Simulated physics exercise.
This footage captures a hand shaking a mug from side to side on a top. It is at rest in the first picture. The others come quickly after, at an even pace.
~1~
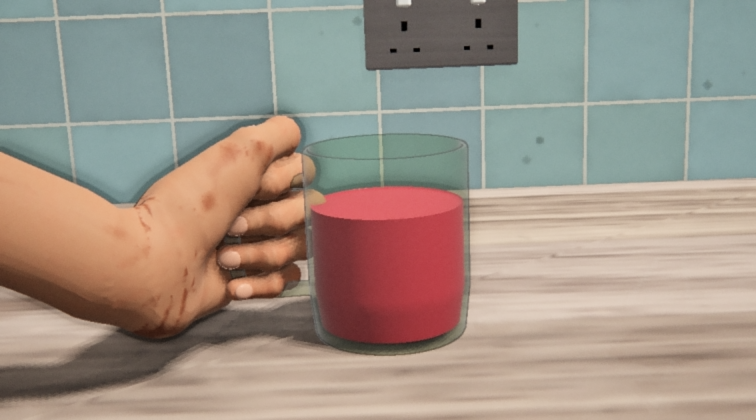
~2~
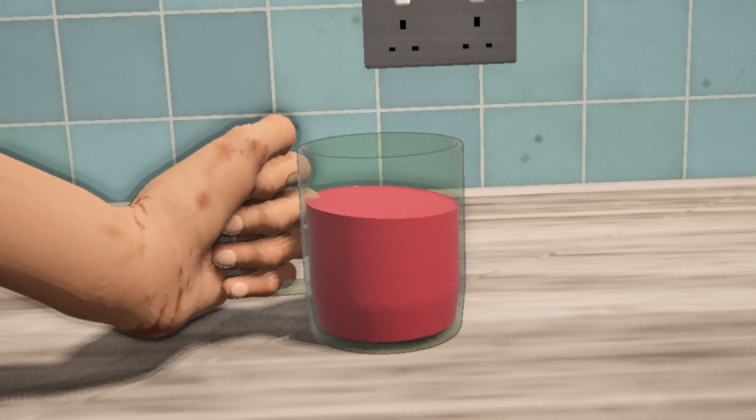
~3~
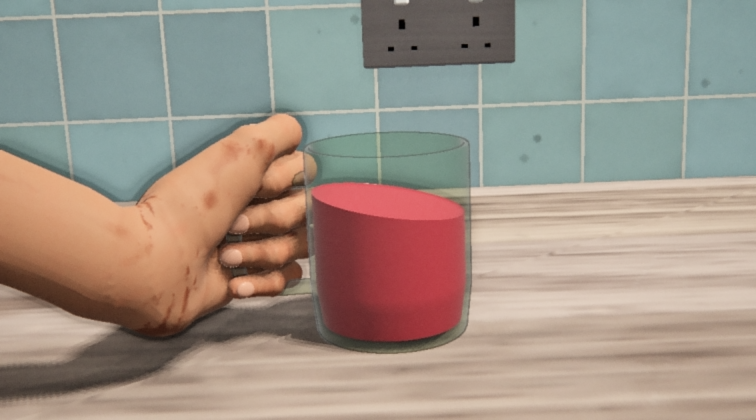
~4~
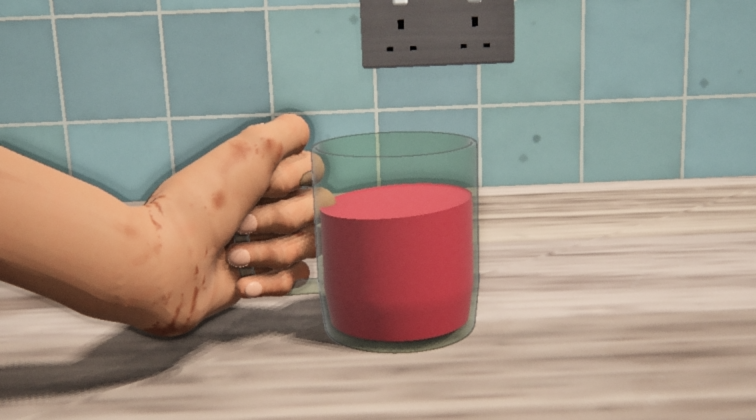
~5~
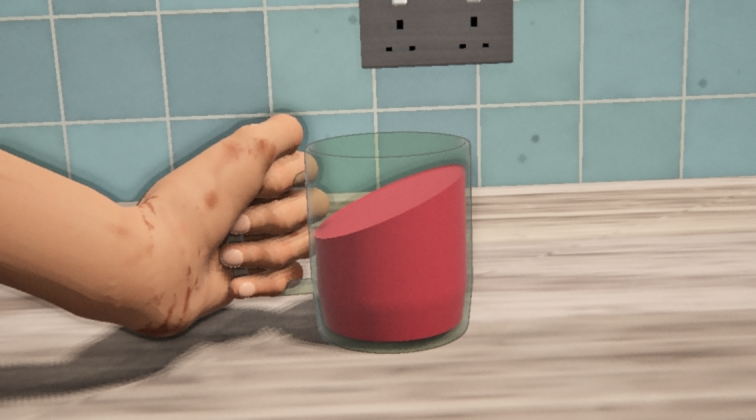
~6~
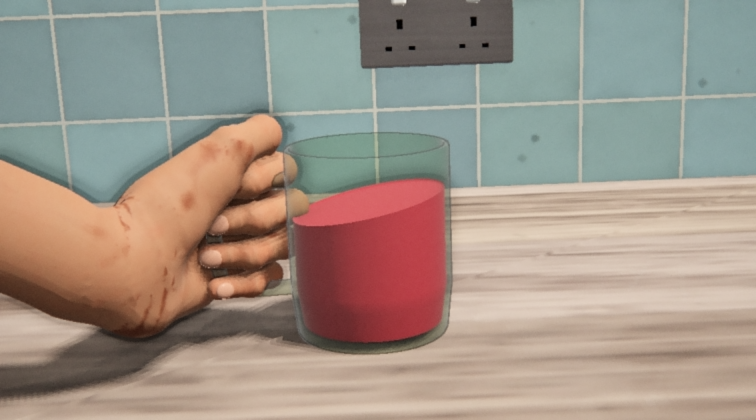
A hand shakes a clear mug side to side, sloshing the red liquid left, then right.
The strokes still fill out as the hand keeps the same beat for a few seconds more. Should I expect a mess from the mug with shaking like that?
Yes, it spills.
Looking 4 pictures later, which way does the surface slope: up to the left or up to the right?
Higher level: Right half.
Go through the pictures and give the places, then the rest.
Mug (388, 234) about two thirds full; at rest, in the first picture.
Mug about two thirds full, surface at (382, 203); surface a little higher on the left, in the second picture.
Mug (389, 232) about two thirds full; surface clearly higher on the left, in the third picture.
Mug about two thirds full, surface at (396, 202); surface a little higher on the right, in the fourth picture.
Mug (391, 232) about two thirds full; surface much higher on the right, in the fifth picture.
Mug about two thirds full, surface at (368, 203); surface clearly higher on the right, in the sixth picture.
Soon after, the highest wave so far goes over the rim.
In the end, the highest wave so far goes over the rim; some is on the top.
